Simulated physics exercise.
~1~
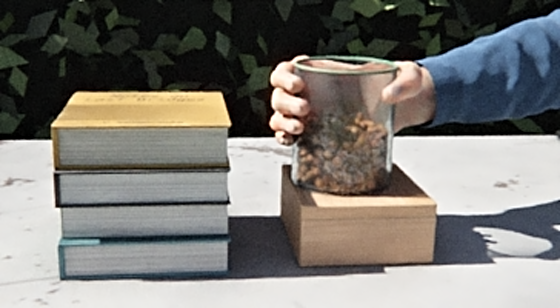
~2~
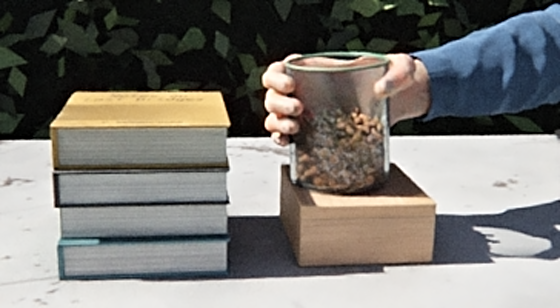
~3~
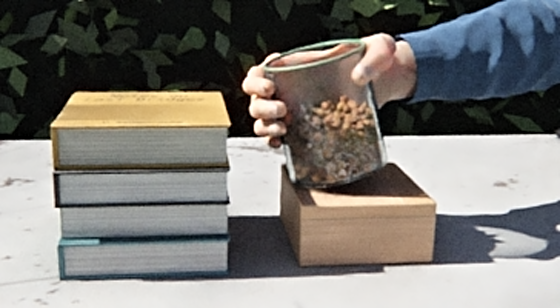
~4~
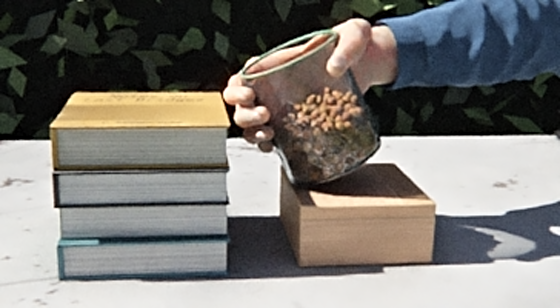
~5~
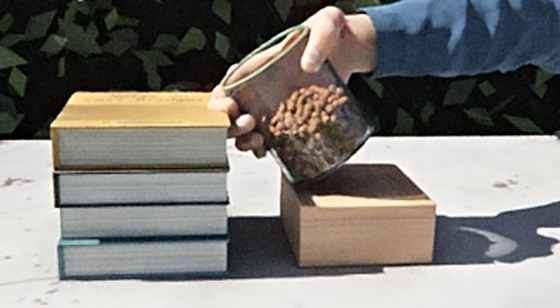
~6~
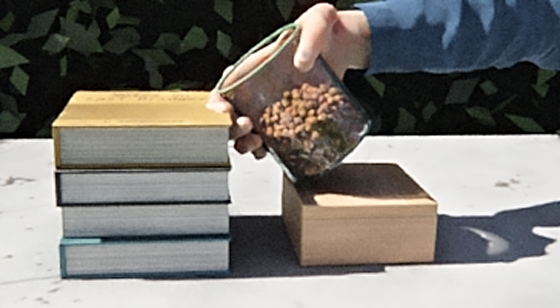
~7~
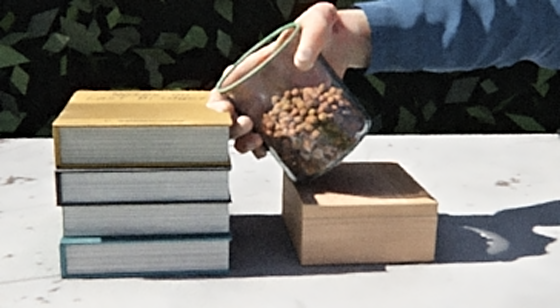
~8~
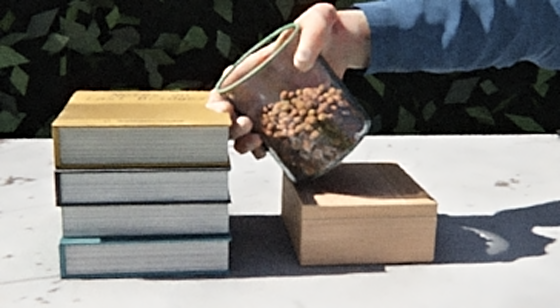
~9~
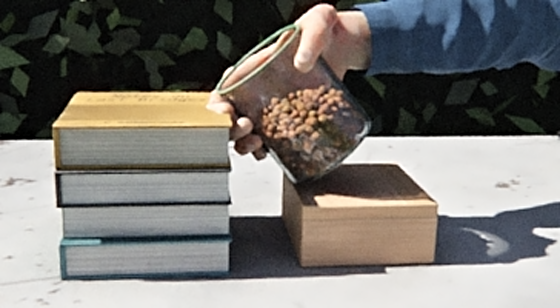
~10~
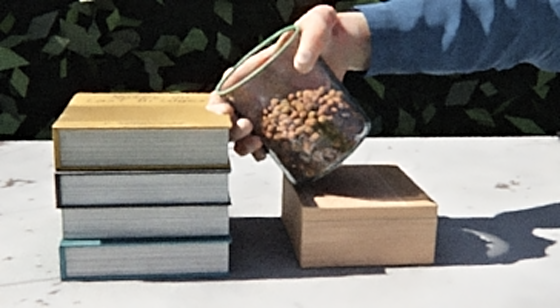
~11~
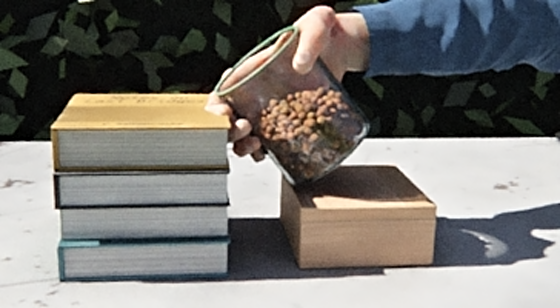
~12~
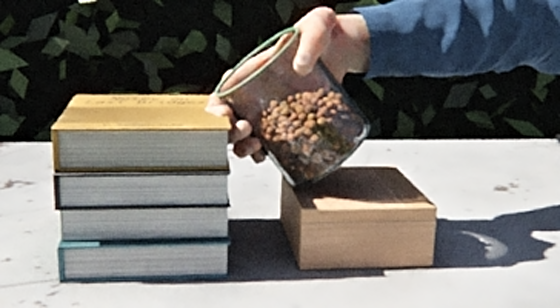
On a sunlit table, a hand tips an open glass left against stacked books, spilling nothing.
